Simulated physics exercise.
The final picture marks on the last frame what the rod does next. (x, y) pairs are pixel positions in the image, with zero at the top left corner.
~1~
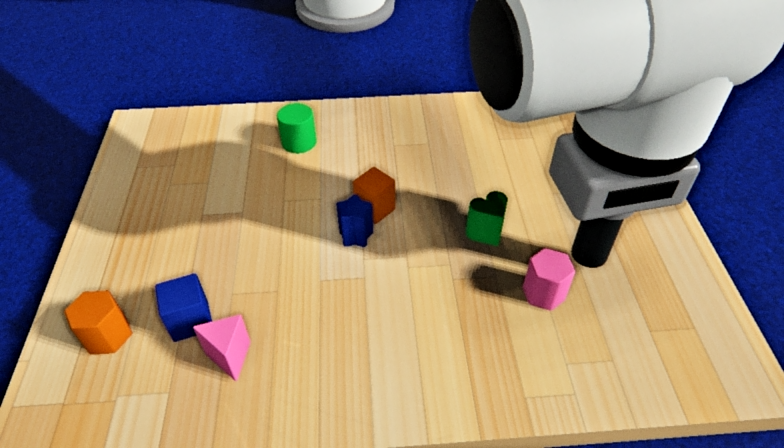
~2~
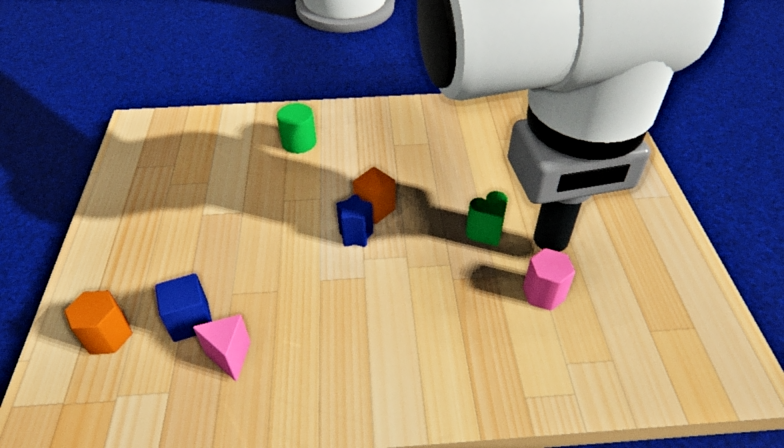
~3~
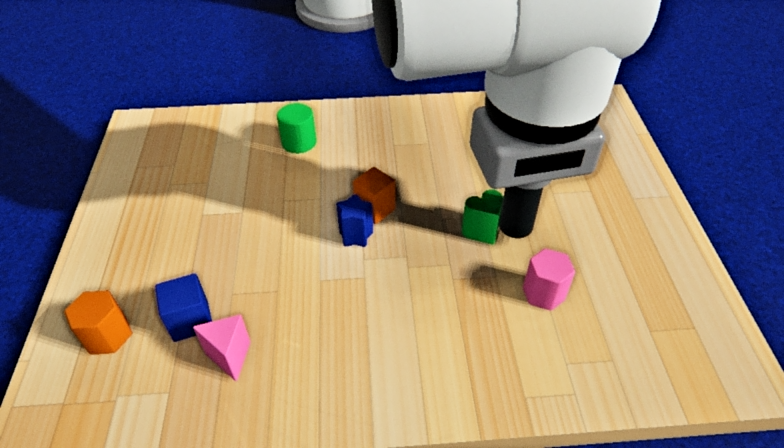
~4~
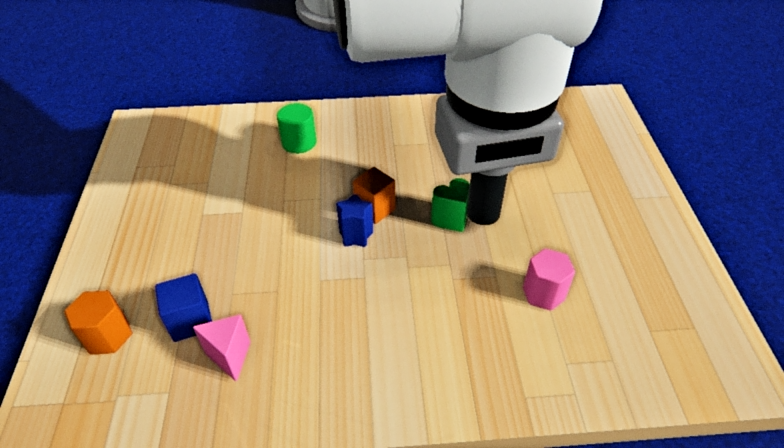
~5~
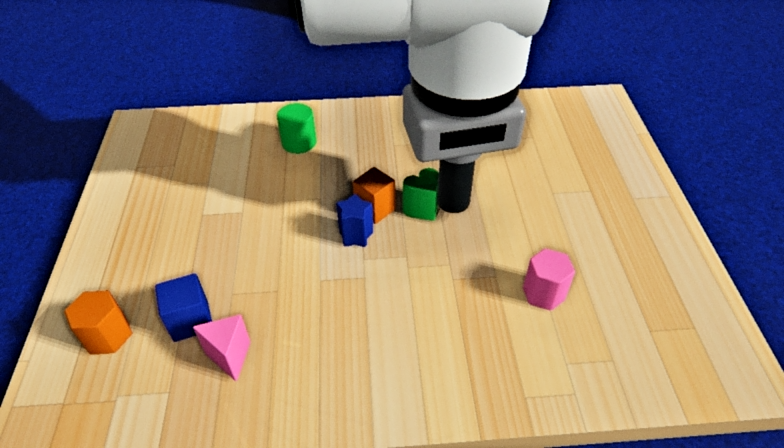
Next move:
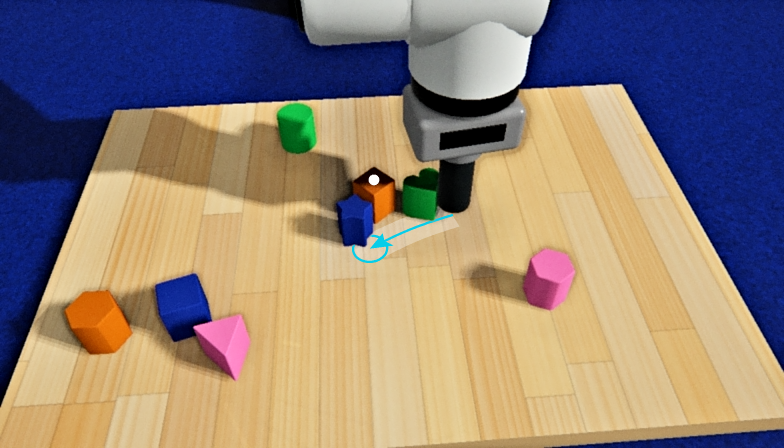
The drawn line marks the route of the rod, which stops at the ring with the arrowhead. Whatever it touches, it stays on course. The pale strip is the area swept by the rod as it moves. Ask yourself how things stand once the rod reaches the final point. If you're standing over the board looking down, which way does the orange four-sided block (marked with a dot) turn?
Seen from overhead, it turns anticlockwise.
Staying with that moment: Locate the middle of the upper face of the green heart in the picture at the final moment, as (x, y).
The centre of its top will be at (401, 178).
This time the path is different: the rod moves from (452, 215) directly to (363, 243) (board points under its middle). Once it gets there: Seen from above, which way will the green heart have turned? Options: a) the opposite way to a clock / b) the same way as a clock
The answer is b.
The line goes from (452, 215) through (411, 229) to (370, 248); the dot is on the orange four-sided block.
What follows on the original path. Halfway along, rod (410, 217); orange four-sided block (365, 177), turned 30° anticlockwise; green heart (401, 178), turned 55° clockwise.
At the end, rod (369, 236); blue star block (343, 207), turned 15° clockwise; orange four-sided block (365, 177), turned 30° anticlockwise; green heart (401, 178), turned 55° clockwise.
